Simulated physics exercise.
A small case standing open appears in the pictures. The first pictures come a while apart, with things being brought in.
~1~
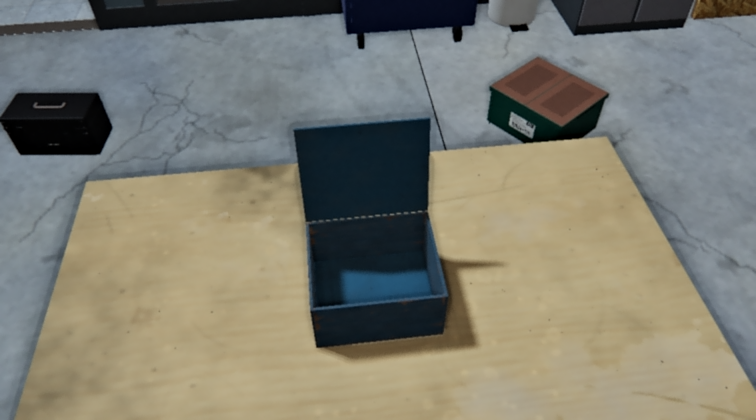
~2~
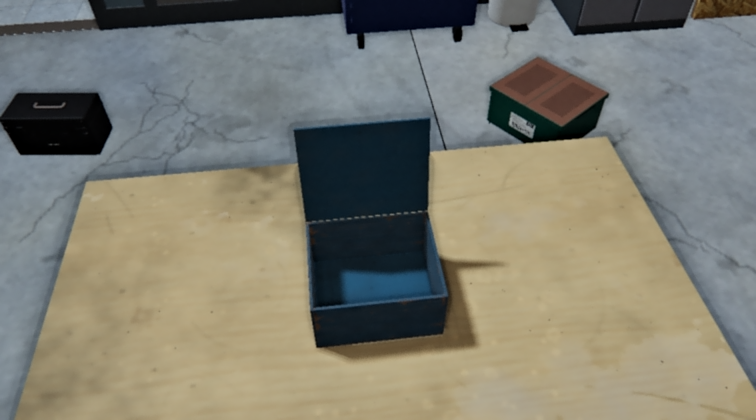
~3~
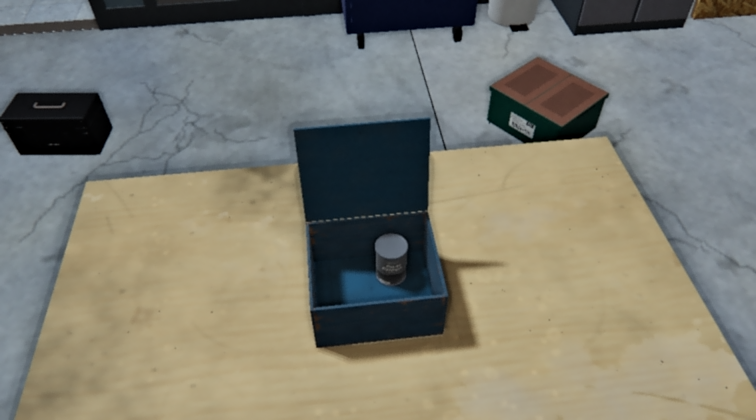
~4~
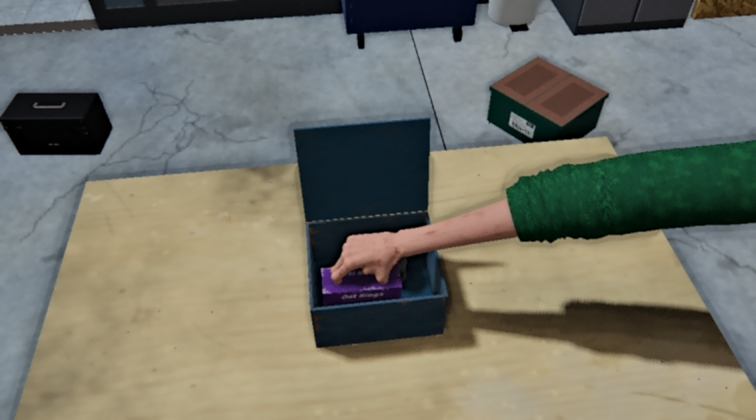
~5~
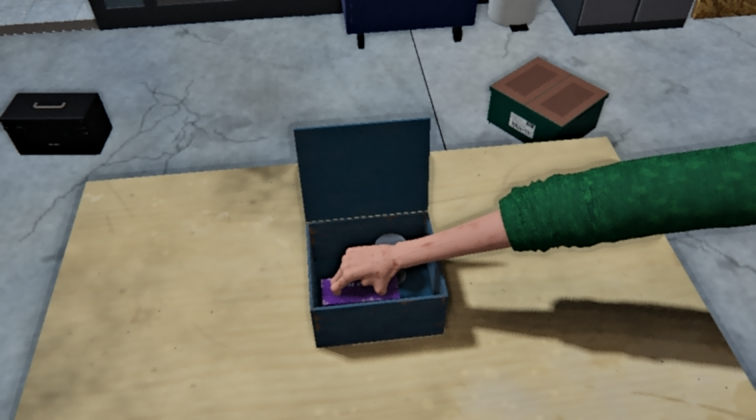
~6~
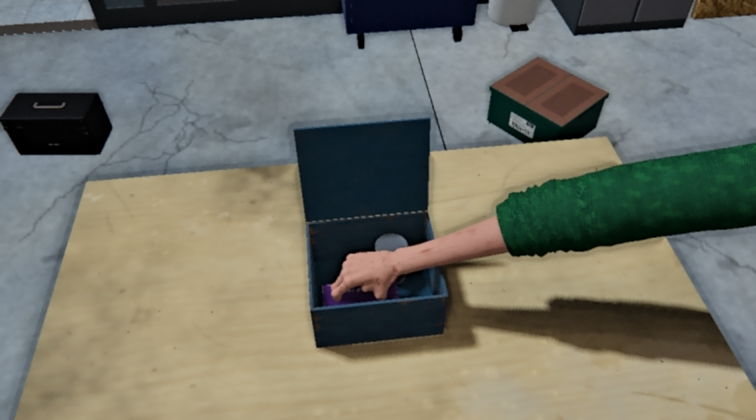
At the start, an open blue box stands empty on a wooden table, and then a grey tin appears inside it. A green-sleeved arm reaches in from the right, lowering a purple carton into the box in front of the tin, the hand still gripping it.
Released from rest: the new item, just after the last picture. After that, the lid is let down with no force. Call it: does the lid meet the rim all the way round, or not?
It meets the rim all the way round.
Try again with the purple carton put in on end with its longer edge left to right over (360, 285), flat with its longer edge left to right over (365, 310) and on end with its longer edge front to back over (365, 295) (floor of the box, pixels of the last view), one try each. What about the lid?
In the first case it stays ajar; in the second case it sits on the rim; in the third case it is held up.
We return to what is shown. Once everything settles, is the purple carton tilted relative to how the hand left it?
Once everything settles, the purple carton keeps its original angle.
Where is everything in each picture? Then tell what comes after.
In the first picture, the last thing is not in view yet.
In the second picture, the last thing is not in view yet.
In the third picture, the last thing is not in view yet; grey tin (391, 260).
The fourth picture shows coming down; purple carton (362, 288).
The fifth picture shows coming down.
The sixth picture shows put in, still held.
Then, 1.50 s past the last view, lid 68° above the rim.
Then, 1.80 s past the last view, lid 33° above the rim.
Finally, lid shut; both still in place. Final places as the last picture's camera would see them, purple carton near (361, 304).
